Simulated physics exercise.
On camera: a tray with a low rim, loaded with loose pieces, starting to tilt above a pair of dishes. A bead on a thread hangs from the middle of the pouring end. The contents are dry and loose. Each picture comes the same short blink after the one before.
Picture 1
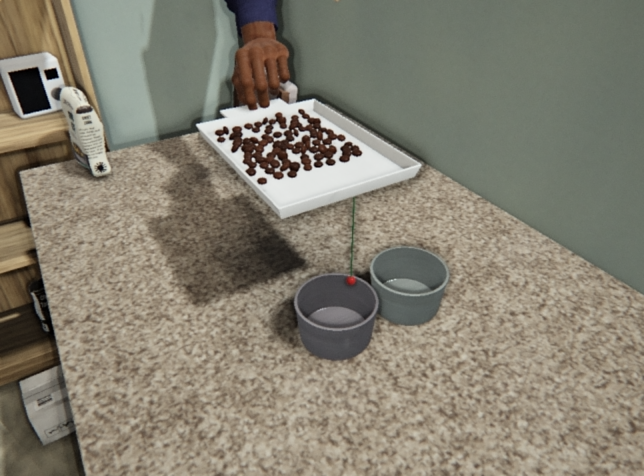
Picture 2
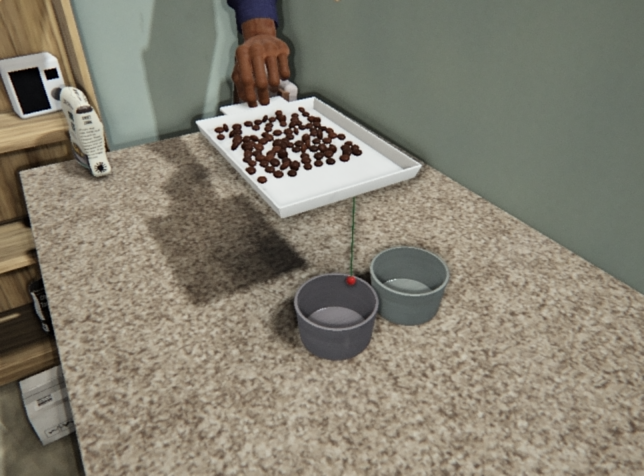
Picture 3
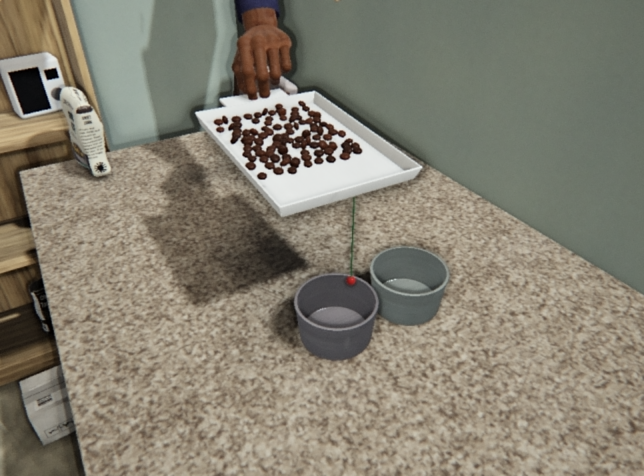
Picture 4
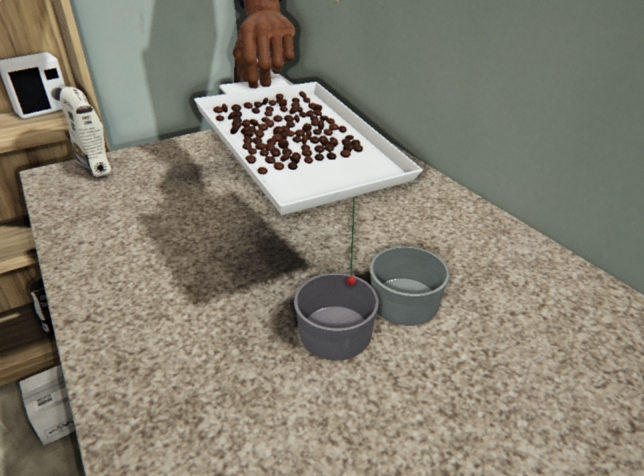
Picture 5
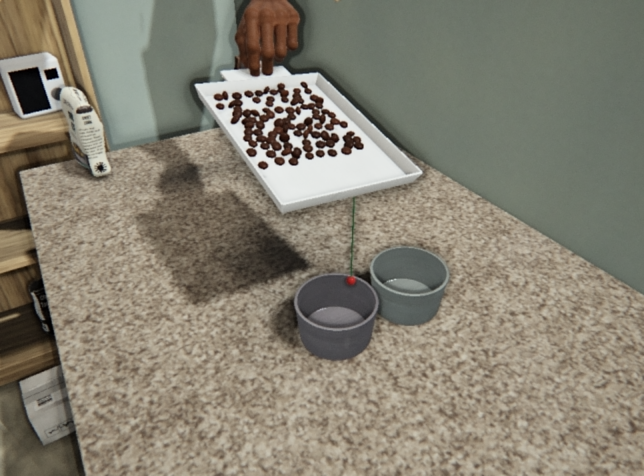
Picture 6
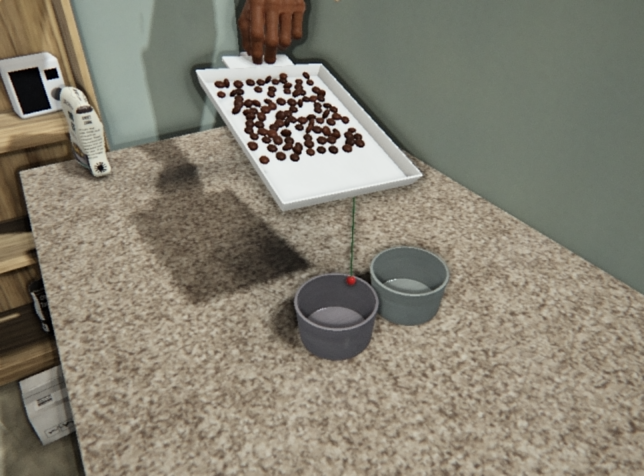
On a speckled countertop, a hand held a white tray of small brown pieces above two gray dishes, then slowly raised the back end, tilting the tray toward its front right corner.
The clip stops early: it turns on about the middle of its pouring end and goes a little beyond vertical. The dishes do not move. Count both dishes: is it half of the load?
They take the larger part between them.
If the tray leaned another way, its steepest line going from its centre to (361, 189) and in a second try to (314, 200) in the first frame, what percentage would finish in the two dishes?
Near 40 % and 30 %.
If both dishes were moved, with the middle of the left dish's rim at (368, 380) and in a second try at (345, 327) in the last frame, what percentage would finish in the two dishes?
First some 0, then 80 per cent.
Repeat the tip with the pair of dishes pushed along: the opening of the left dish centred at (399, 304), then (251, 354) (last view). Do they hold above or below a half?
First above a half, then the smaller part.
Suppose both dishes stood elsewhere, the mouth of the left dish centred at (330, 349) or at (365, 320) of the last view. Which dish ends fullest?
The first try: The right one. The second: Right.
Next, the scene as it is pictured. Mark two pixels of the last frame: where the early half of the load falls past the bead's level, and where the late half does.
First near (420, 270), later near (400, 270).
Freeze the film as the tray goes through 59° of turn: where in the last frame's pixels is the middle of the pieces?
Around (385, 172).
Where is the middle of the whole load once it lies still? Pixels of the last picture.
Around (408, 306).
Shortly afterwards, tray tipped steeply; all but a few on the tray; a little in the air.
Next, tray tipped right over; near a quarter on the tray; only a few in the left dish; near a third in the right dish; a little outside both; near a quarter in the air.
Some moments later, tray tipped past a quarter turn; a little in the left dish; near two thirds in the right dish; near a quarter outside both.
In the end, tray tipped past a quarter turn; a little in the left dish; near two thirds in the right dish; near a quarter outside both.
